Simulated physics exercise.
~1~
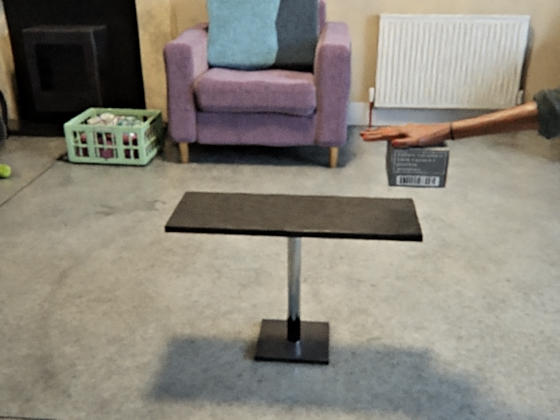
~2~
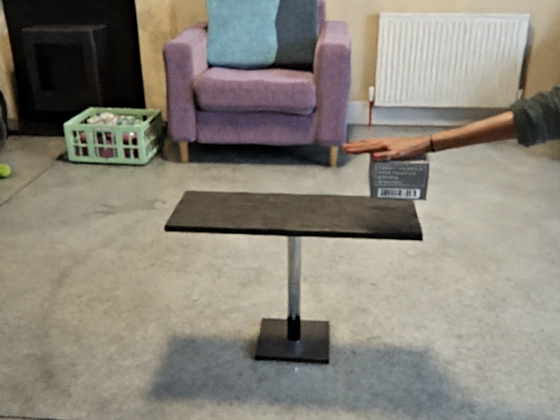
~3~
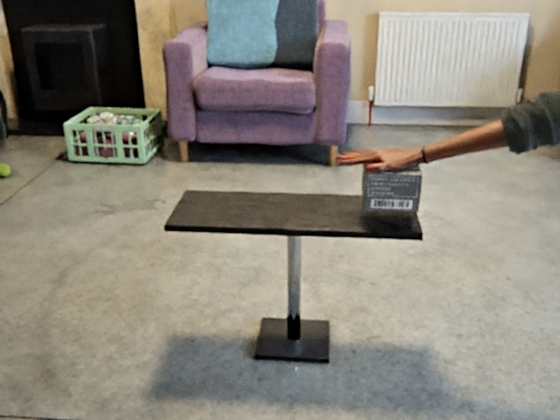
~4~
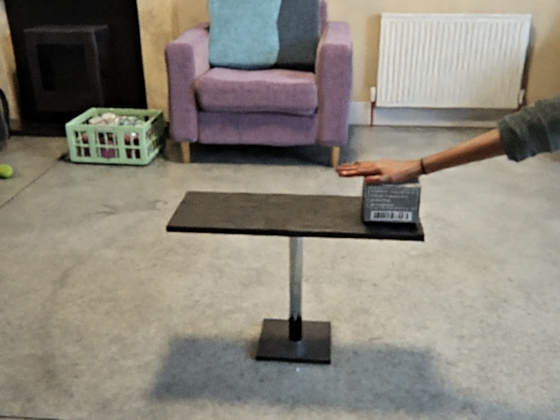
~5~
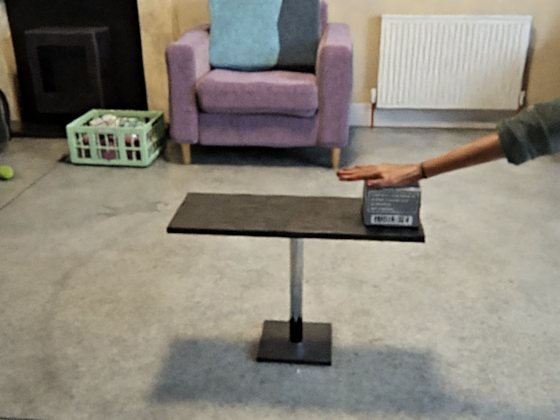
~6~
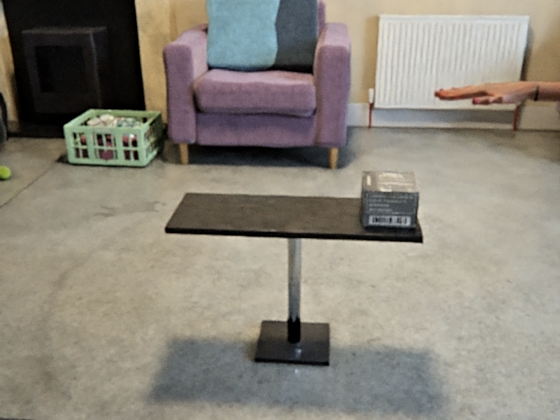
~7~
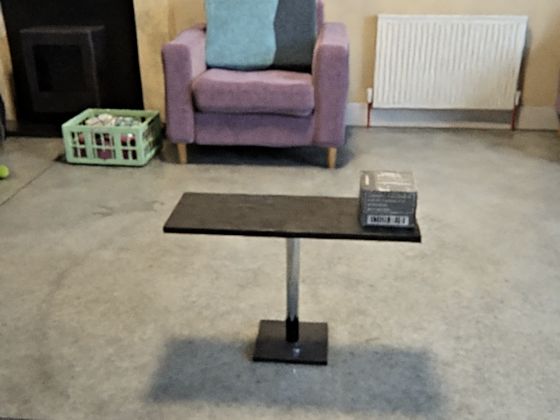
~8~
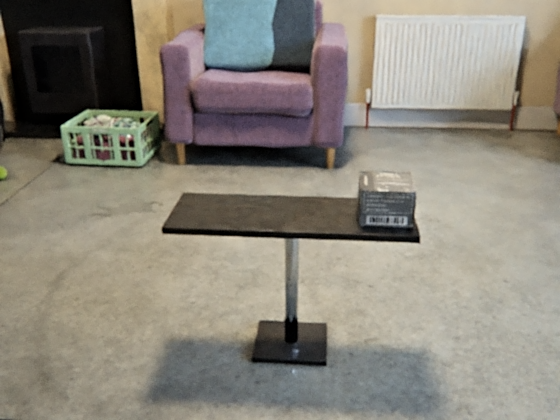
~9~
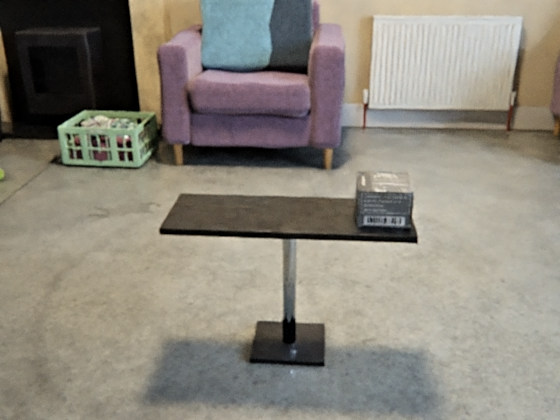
Small grey box being lowered by a hand onto the right end of a black side table, then resting there as the table stays steady.
